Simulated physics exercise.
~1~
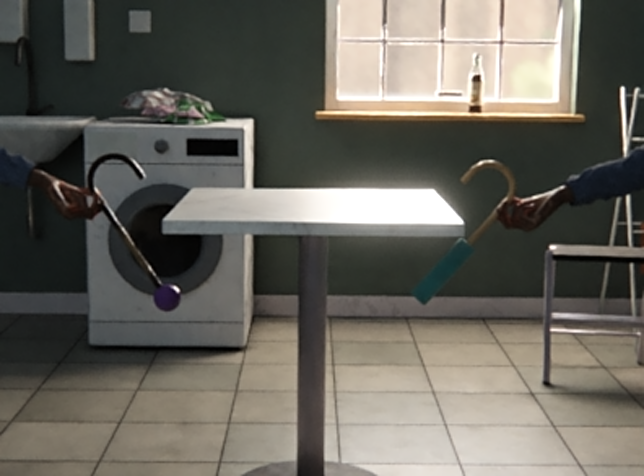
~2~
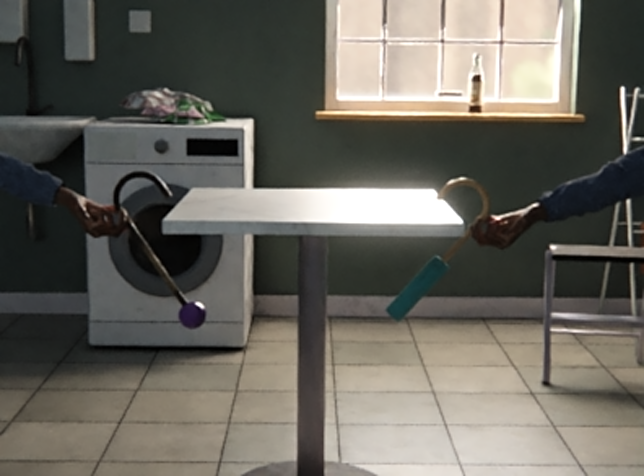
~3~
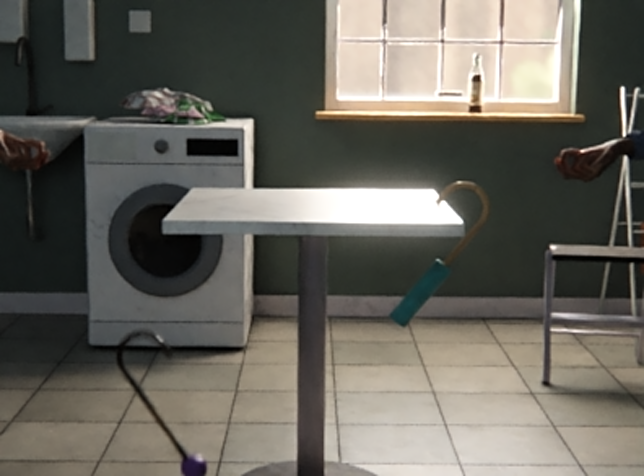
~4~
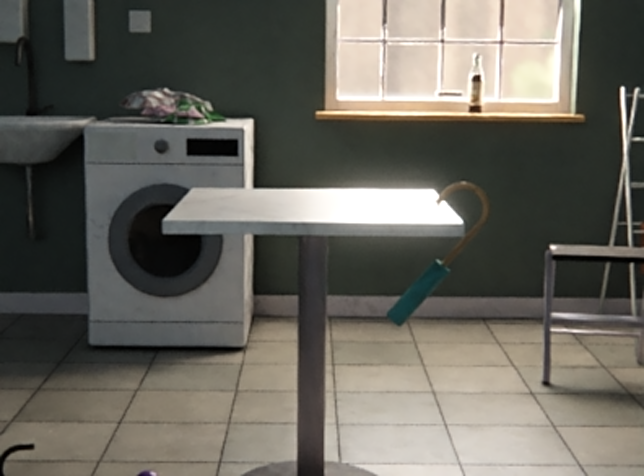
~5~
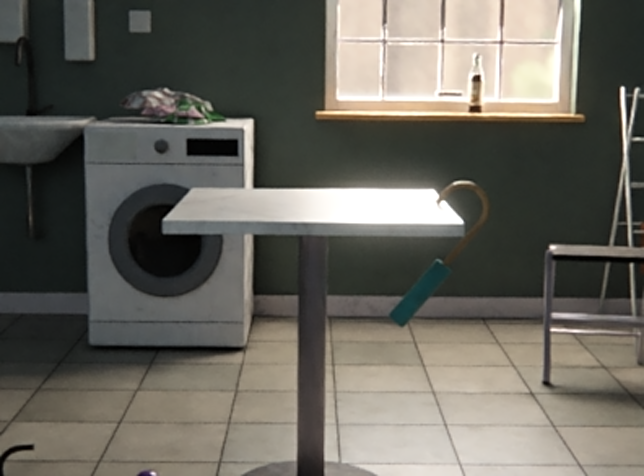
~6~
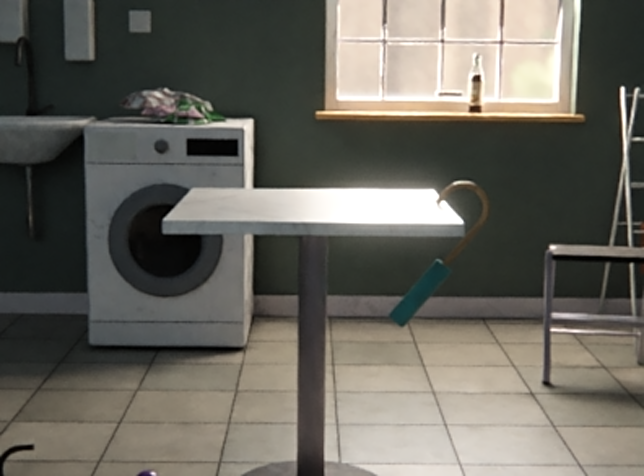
In this clip, two hands bring a hooked purple-ended ladle and a hooked turquoise umbrella to opposite edges of a white table, then let go and withdraw. The ladle drops to the floor at the lower left, while the umbrella stays hanging from the right edge.
